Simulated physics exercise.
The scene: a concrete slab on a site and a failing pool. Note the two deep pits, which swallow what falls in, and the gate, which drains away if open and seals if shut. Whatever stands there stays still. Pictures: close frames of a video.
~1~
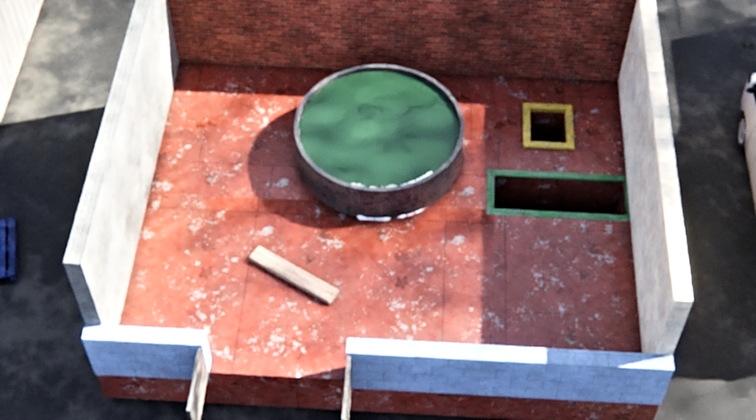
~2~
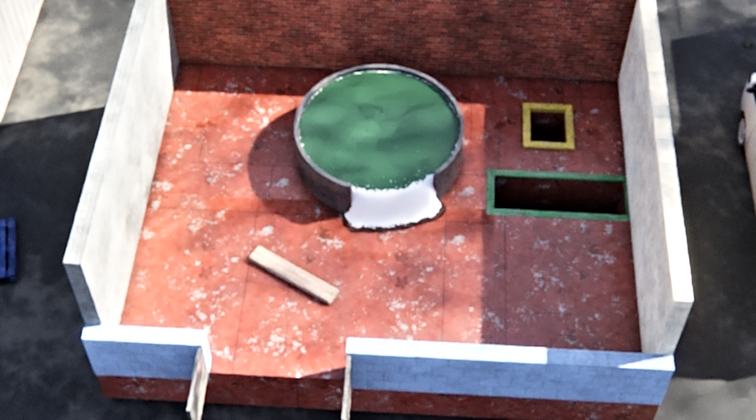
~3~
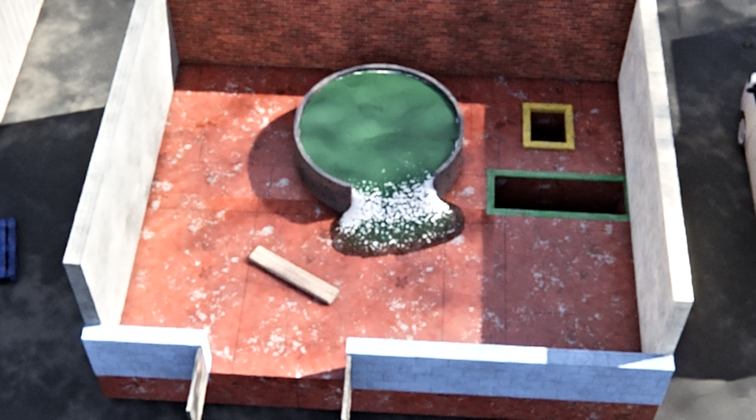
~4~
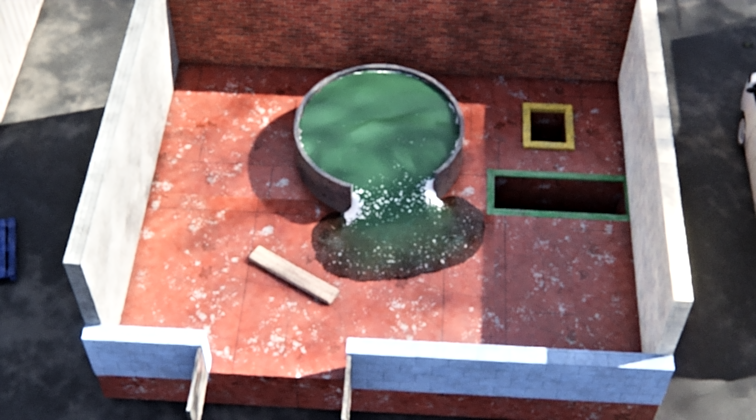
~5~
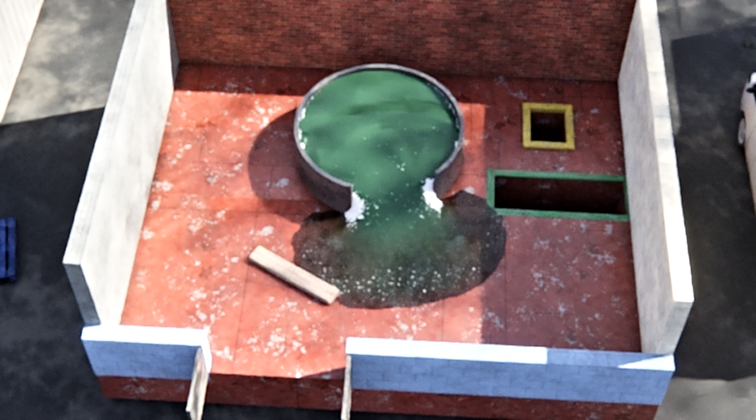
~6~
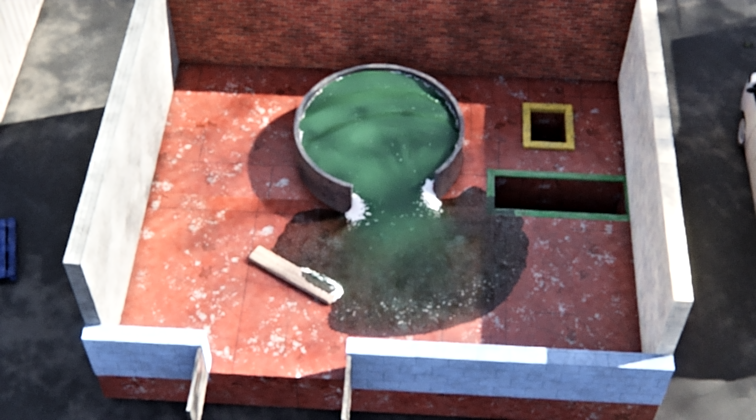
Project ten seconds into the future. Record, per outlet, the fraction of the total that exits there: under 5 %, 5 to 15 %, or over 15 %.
Log: Gate - over 15 %; yellow pit - under 5 %; green pit - over 15 %.
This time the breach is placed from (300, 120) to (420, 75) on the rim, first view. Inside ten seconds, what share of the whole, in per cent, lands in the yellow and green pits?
In percent: Yellow 4, green 10.
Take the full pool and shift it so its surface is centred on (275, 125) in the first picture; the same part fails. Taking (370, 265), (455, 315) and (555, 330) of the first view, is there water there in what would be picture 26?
Soaked - soaked - soaked.
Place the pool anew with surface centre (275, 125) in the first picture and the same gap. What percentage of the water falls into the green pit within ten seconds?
I'd put the green pit at 20 per cent of the whole.
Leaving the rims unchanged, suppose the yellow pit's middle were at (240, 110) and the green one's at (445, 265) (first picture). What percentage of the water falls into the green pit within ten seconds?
The green pit receives 70 per cent.
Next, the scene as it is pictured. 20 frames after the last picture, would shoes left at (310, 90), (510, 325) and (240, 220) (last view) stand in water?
Point 1: Unwetted; point 2: Inundated; point 3: Inundated.
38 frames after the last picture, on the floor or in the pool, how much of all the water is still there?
Roughly 72 percent.
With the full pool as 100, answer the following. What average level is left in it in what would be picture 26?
Near 42 in a hundred.
A moment on, water covers 30 % of the floor; the gate 0 %, the yellow pit 0 %, the green pit 0 %.
Next, water covers 40 % of the floor; the gate 3 %, the yellow pit 0 %, the green pit 0 %.
Then, water covers 40 % of the floor; the gate 8 %, the yellow pit 0 %, the green pit 0 %.
Later, water covers 55 % of the floor; the gate 14 %, the yellow pit 0 %, the green pit 13 %.
In the end, water covers 70 % of the floor; the gate 19 %, the yellow pit 0 %, the green pit 29 %.
